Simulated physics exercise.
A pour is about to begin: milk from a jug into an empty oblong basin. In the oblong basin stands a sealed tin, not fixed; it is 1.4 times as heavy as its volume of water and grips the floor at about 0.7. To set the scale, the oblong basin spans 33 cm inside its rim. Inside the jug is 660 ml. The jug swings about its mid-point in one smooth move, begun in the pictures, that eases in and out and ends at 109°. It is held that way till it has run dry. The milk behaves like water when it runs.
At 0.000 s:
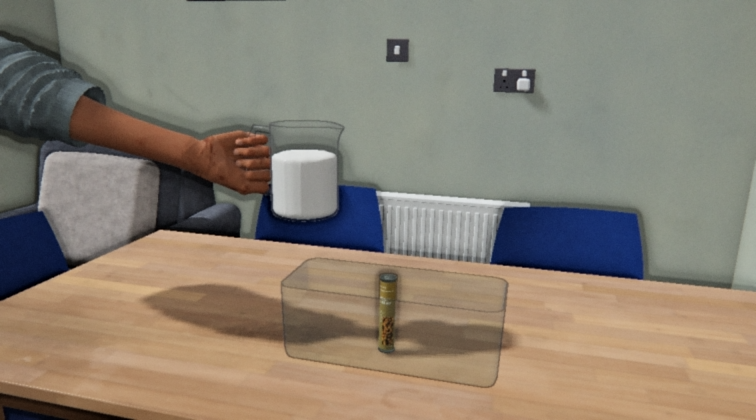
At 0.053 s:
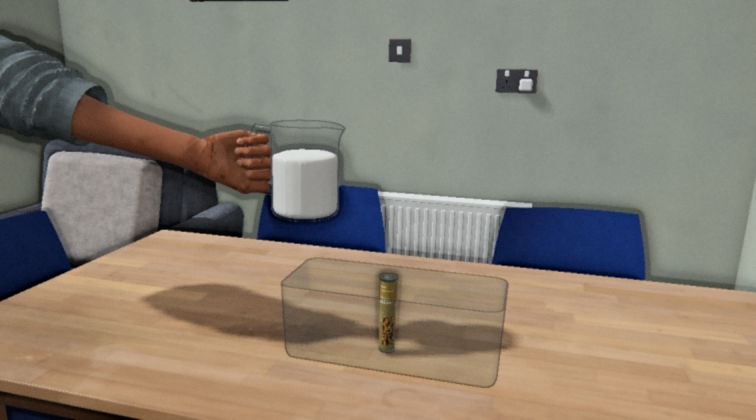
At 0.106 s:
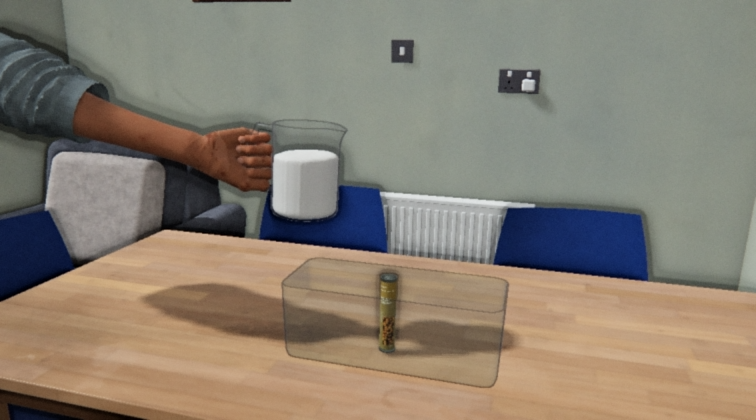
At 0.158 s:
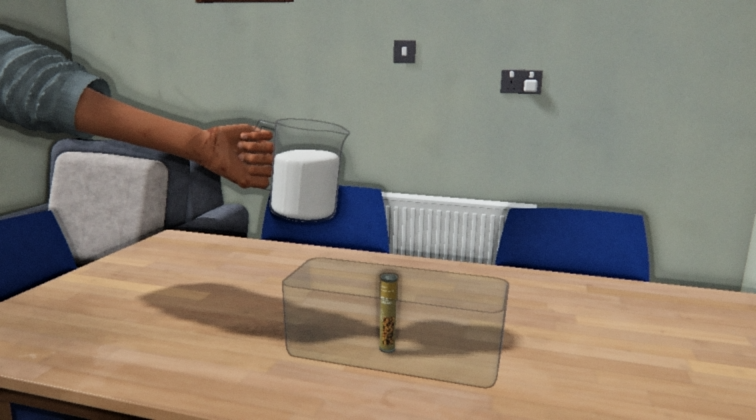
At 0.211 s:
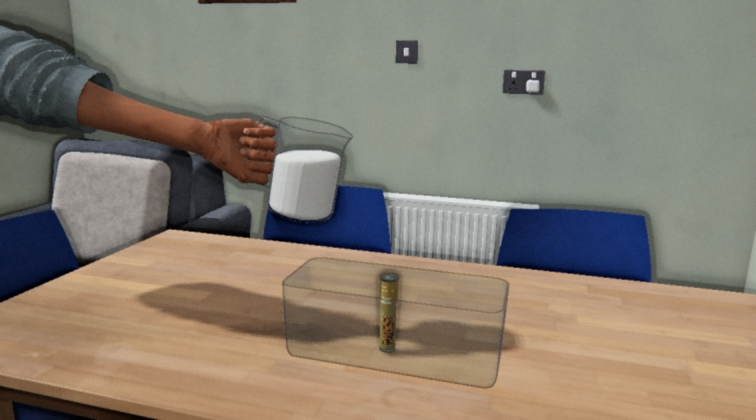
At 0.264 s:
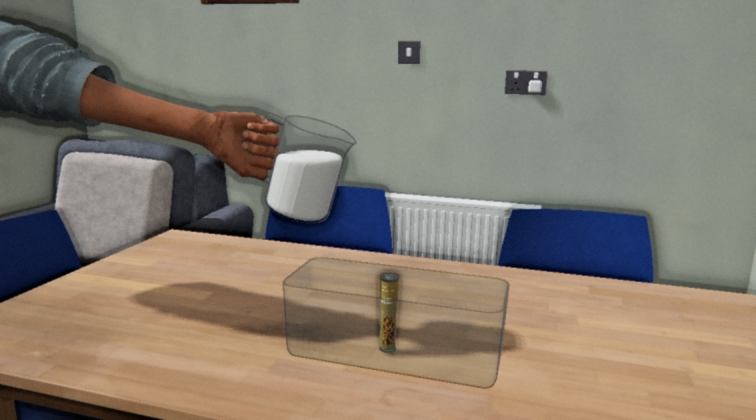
To begin with, a hand at the left holds an upright clear jug of milk above a wooden table, where a small patterned tin stands with a clear, empty oblong basin. The hand then gradually tilts the jug a little to the right, while the milk stays inside and the background drifts slightly rightward.
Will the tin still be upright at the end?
No.
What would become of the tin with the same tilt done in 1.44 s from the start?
The tin tips over.
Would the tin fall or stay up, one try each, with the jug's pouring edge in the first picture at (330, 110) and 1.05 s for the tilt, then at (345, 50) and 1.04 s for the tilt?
The tin overturns the first time and stays vertical the second time.
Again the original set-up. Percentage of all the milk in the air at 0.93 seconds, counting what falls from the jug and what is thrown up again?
About 28 per cent.
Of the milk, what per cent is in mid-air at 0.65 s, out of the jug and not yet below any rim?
Around 9 in a hundred.
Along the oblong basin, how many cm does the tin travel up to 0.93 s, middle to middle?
Around 0 centimetres.
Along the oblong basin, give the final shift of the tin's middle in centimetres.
Looks like roughly 8.0 cm in total.
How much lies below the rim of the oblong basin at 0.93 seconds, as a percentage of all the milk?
Near 38 per cent of the total.
By 0.65 s the tilt is 75° and 91 per cent is still to pour; the tin stands where it began.
By 0.93 s the tilt is 106° and 34 per cent is still to pour; the tin stands where it began.
By 1.22 s the tilt is 109° and 3 per cent is still to pour; the tin leans 43°.
By 1.54 s the tilt is 109° and 0 per cent is still to pour; the tin lies on its side.
At rest the tin lies on its side.
